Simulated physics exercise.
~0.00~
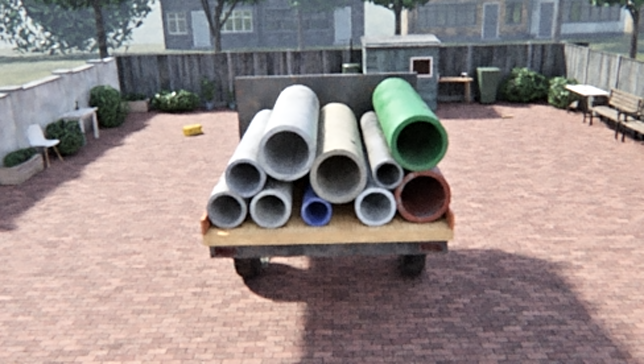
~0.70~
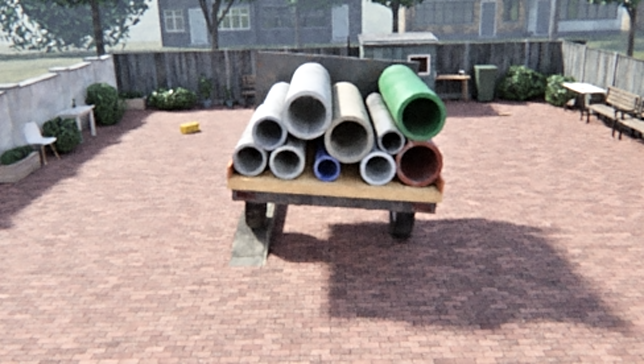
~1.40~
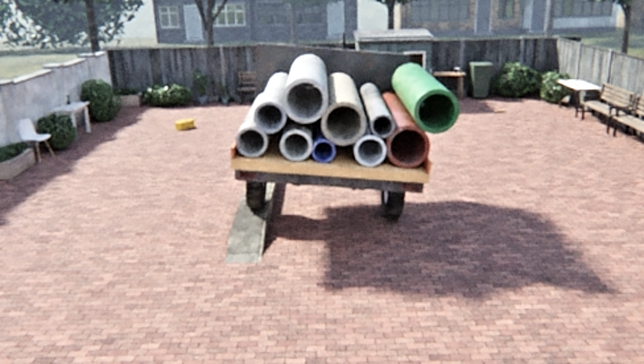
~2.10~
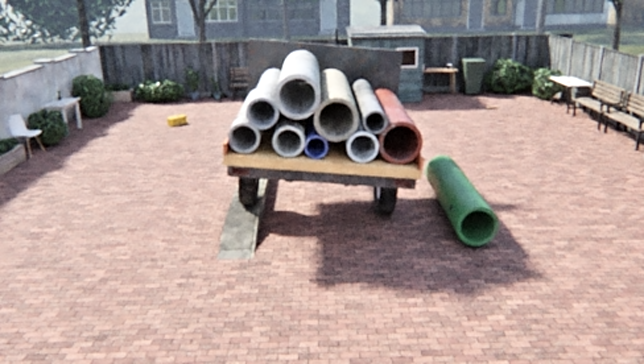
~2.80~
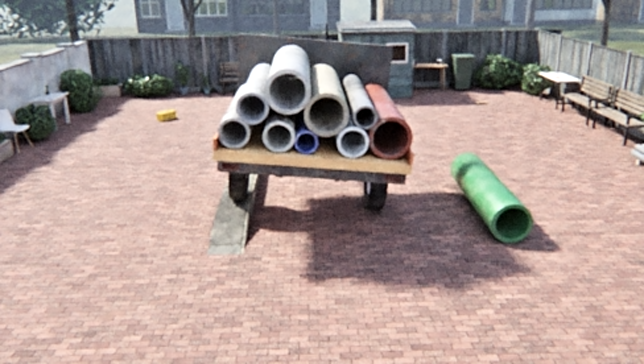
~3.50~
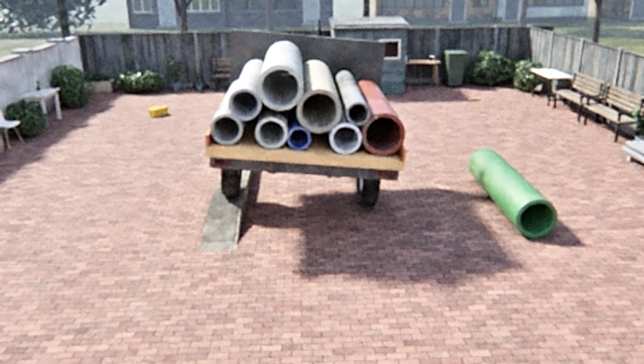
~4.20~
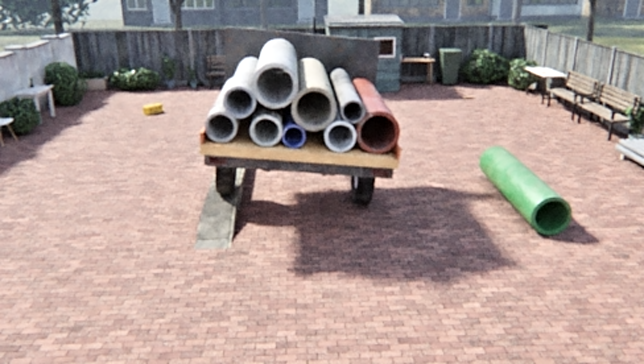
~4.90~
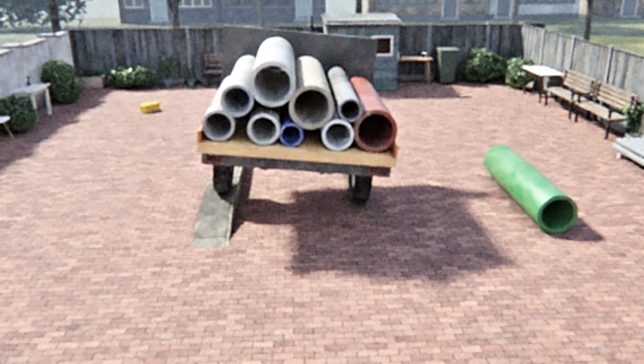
We see a flat trailer stacked with unlashed pipes move away across a paved yard until its left wheel climbs a raised slab. The green pipe rolls off the right side and ends up on the ground, while the blue and other pipes stay on the deck.
